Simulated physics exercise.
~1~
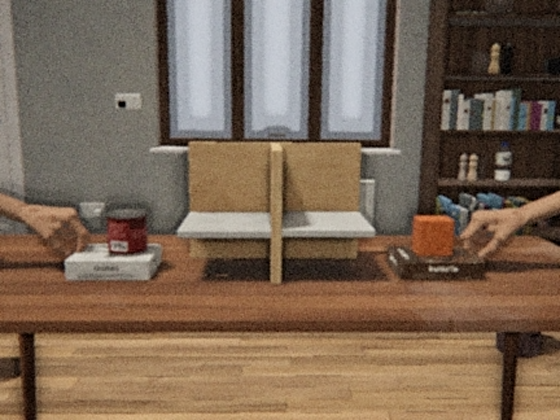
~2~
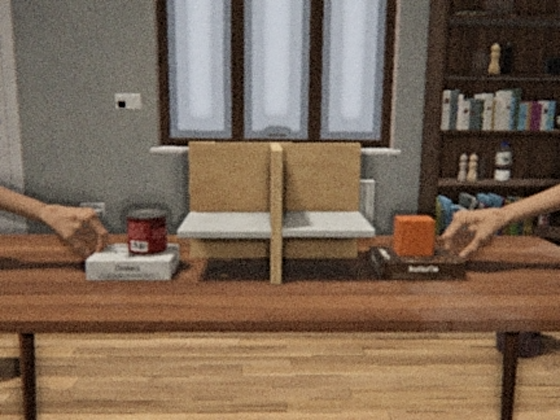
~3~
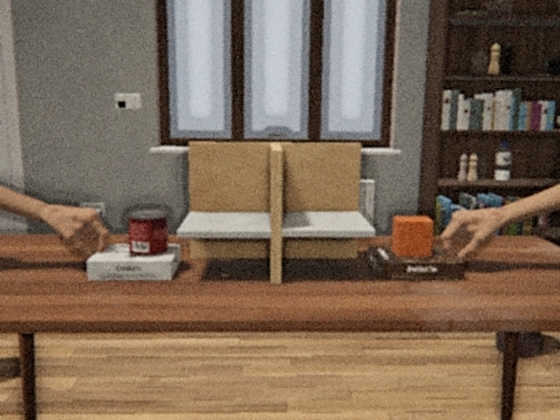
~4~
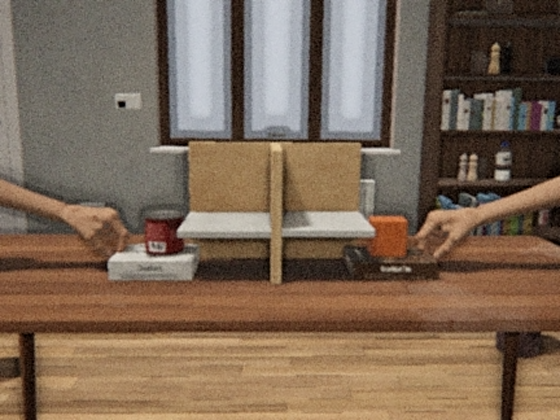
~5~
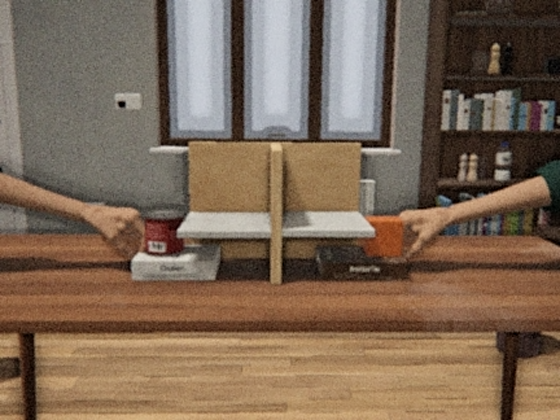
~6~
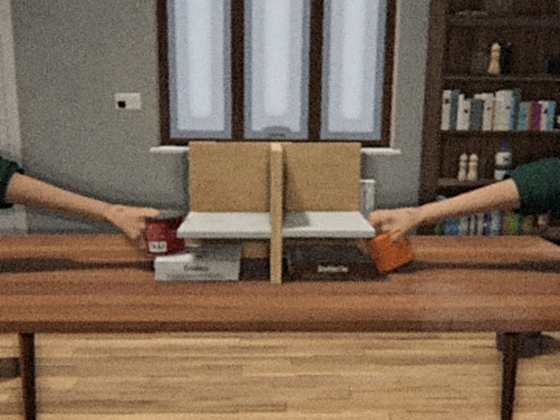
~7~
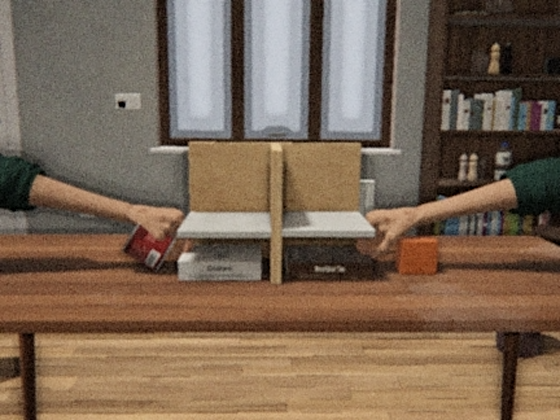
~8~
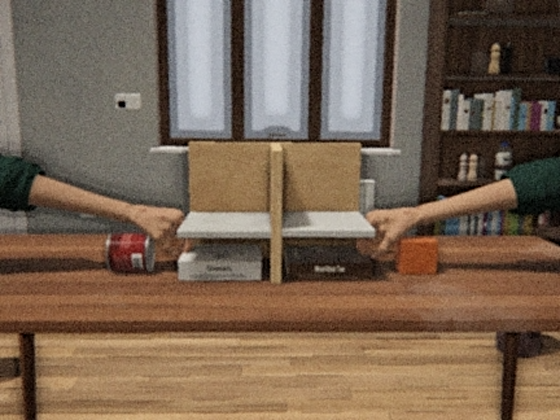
Two hands pushing packets inward beneath a low shelf, the orange block and red tin on top knocked off onto the table.
